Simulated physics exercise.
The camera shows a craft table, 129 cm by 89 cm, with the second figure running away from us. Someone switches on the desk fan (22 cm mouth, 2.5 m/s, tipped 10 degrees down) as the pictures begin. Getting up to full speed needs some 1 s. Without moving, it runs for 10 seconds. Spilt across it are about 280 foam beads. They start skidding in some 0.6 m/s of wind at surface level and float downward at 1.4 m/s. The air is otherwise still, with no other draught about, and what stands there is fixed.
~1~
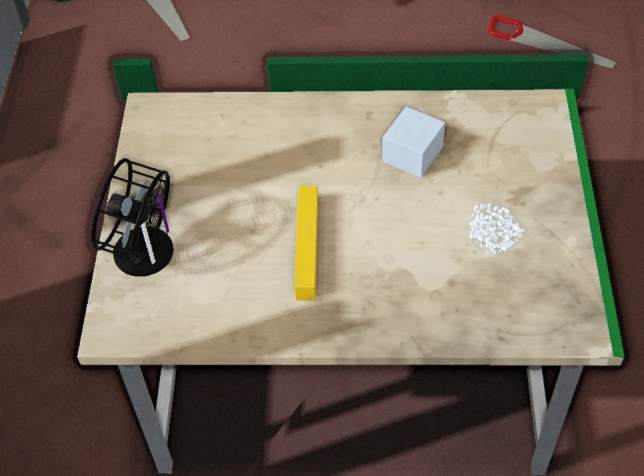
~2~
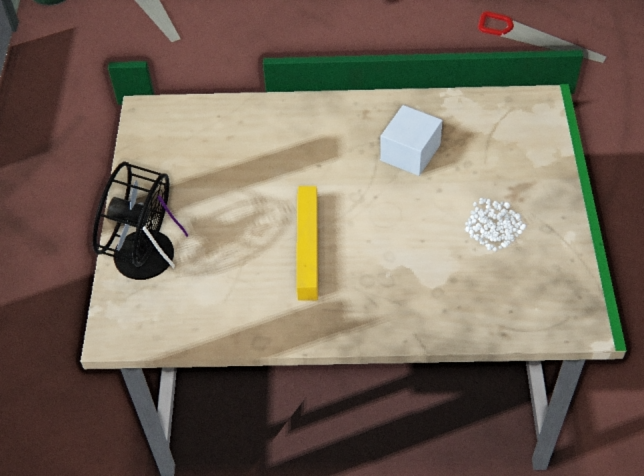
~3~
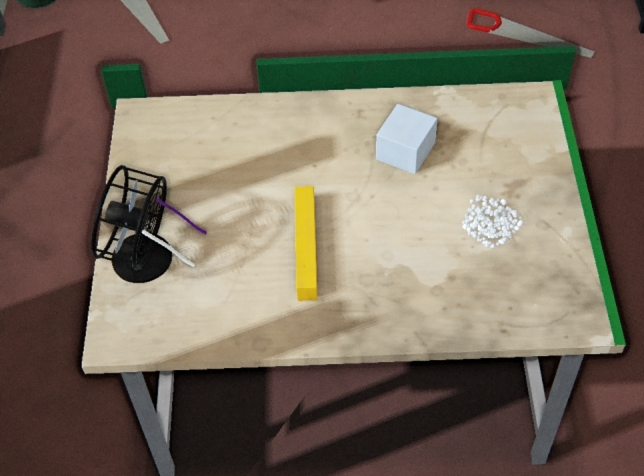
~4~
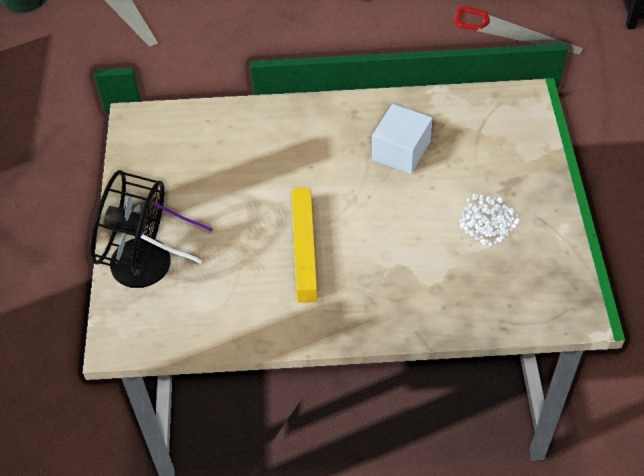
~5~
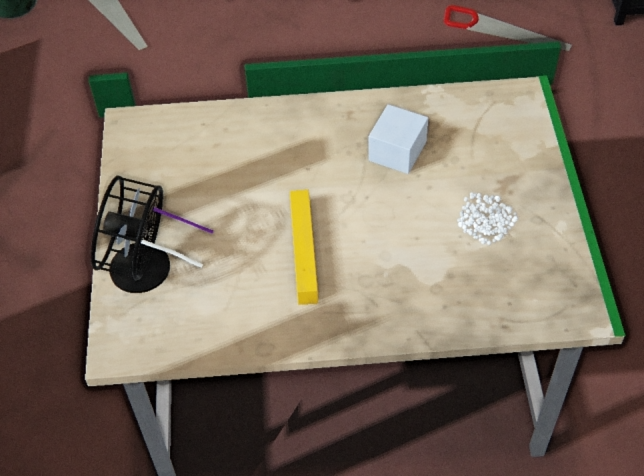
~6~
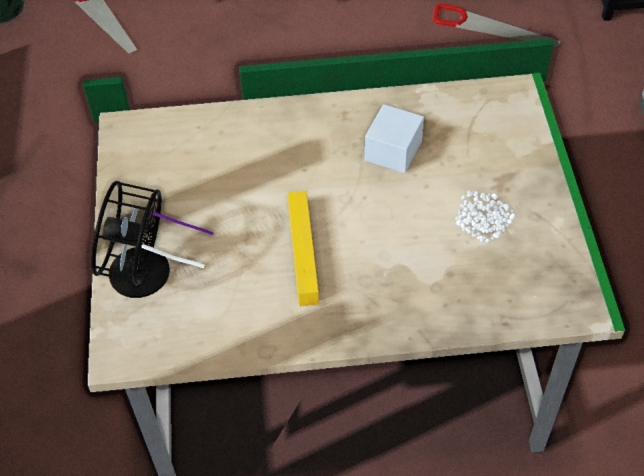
Desk fan blowing its purple and white ribbons out across a wooden craft table, with the white beads, block and yellow plank unmoved.
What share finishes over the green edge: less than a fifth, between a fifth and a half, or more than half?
For the foam beads, it's the majority that end over the green edge.
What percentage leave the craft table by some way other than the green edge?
Some 0 per cent.
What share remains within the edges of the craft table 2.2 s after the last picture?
Close to 40 in a hundred are still there.
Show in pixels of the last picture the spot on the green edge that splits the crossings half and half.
I'd put my finger close to (580, 196).
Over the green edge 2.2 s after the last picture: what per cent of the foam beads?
60 per cent, roughly.
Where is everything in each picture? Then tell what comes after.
The middle of the foam beads is near (491, 230), none has stirred yet and the mouth of the desk fan is at (132, 211), in the first picture.
The middle of the foam beads is near (492, 225), none has stirred yet and the green edge is centred on (594, 204), in the second picture.
The middle of the foam beads is near (489, 222), none has stirred yet, the top of a block is at (407, 126) and the top of a plank is at (305, 235), in the third picture.
The middle of the foam beads is near (486, 220) and none has stirred yet, in the fourth picture.
The middle of the foam beads is near (484, 219) and none has stirred yet, in the fifth picture.
The middle of the foam beads is near (482, 216) and none has stirred yet, in the sixth picture.
Then, 1.0 s after the last picture, 100 % are on the move or not yet settled, 4 % are over the green edge; the middle of those still in play is near (506, 202).
Then, 2.2 s after the last picture, 41 % are on the move or not yet settled, 63 % are over the green edge; the middle of those still in play is near (515, 187).
Then, 4.6 s after the last picture, 16 % are on the move or not yet settled, 85 % are over the green edge; the middle of those still in play is near (538, 169).
Then, 9.1 s after the last picture, at the end, 92 % are over the green edge.
